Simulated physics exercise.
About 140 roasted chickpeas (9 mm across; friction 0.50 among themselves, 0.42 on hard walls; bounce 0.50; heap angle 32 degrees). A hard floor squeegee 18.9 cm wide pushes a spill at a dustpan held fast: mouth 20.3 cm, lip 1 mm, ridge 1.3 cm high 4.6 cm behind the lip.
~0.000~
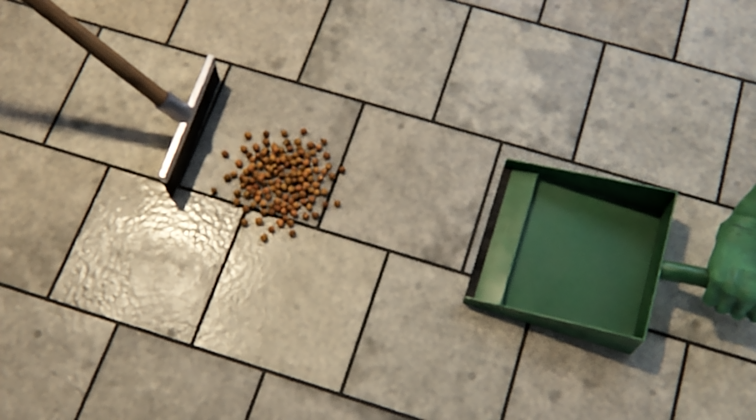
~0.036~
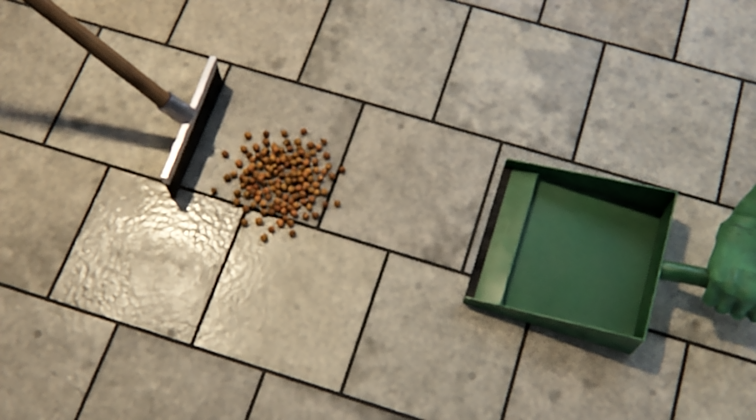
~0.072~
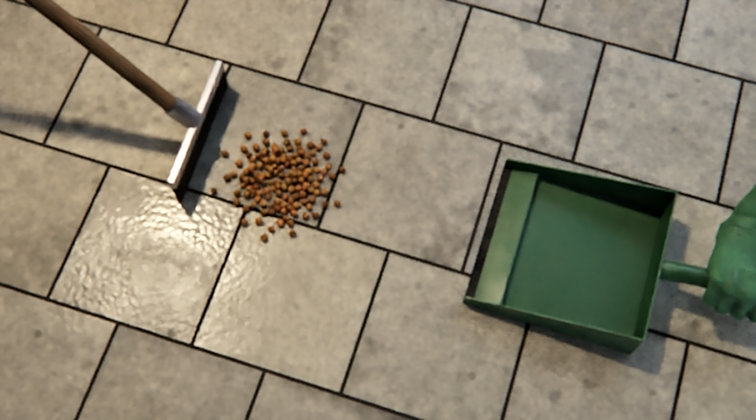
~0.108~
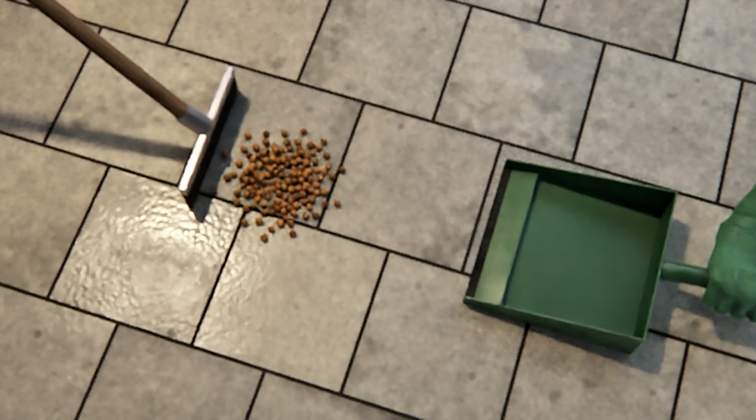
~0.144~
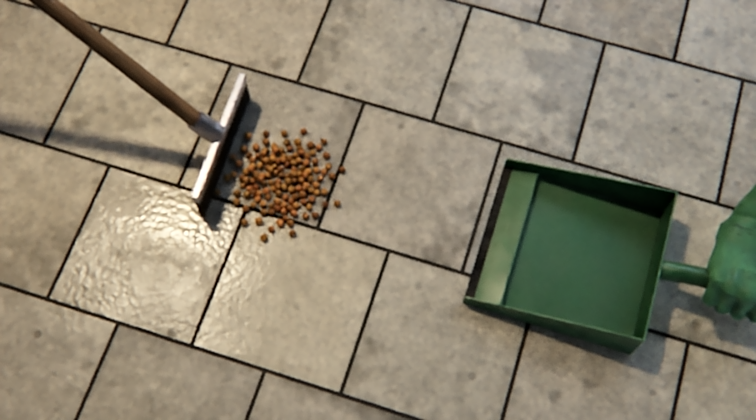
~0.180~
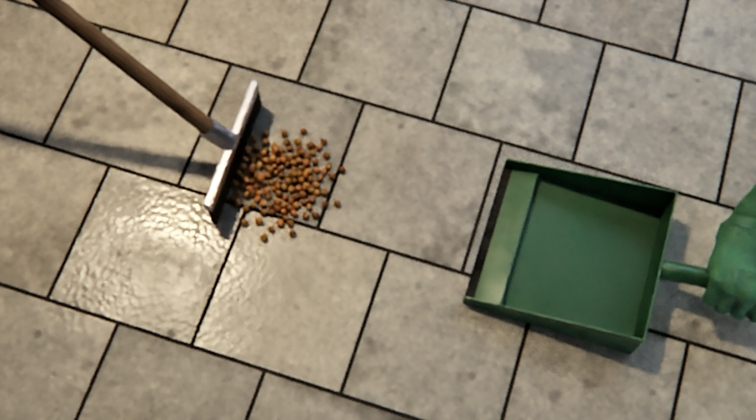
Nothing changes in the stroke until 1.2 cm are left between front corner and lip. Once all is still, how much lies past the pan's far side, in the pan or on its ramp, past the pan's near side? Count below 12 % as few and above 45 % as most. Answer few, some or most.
Far side: Few, pan: Some, near side: Some.
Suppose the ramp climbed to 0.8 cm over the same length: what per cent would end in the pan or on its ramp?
Then about 35 per cent.
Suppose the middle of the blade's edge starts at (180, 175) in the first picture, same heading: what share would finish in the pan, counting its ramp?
Some 10 per cent.
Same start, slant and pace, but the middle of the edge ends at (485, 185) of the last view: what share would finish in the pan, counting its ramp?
Some 40 per cent.
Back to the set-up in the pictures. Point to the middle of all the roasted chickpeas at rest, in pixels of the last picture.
At about (483, 269).
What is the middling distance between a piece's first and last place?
Some 30 cm.
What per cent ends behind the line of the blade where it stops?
Some 15 per cent.
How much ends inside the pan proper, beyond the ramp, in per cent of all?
Some 5 per cent.
After 0.48 s, middle of the blade 19 cm from the lip; 0 % over the lip, far side 0 %, near side 10 %.
After 0.68 s, middle of the blade 8 cm from the lip; 0 % over the lip, far side 0 %, near side 25 %.
After 0.99 s, middle of the blade 2 cm from the lip; 35 % over the lip, far side 0 %, near side 25 %.
At rest (1.5 s), far side 0 %, pan 35 %, near side 25 %, in front of the lip or behind the blade 40 %.
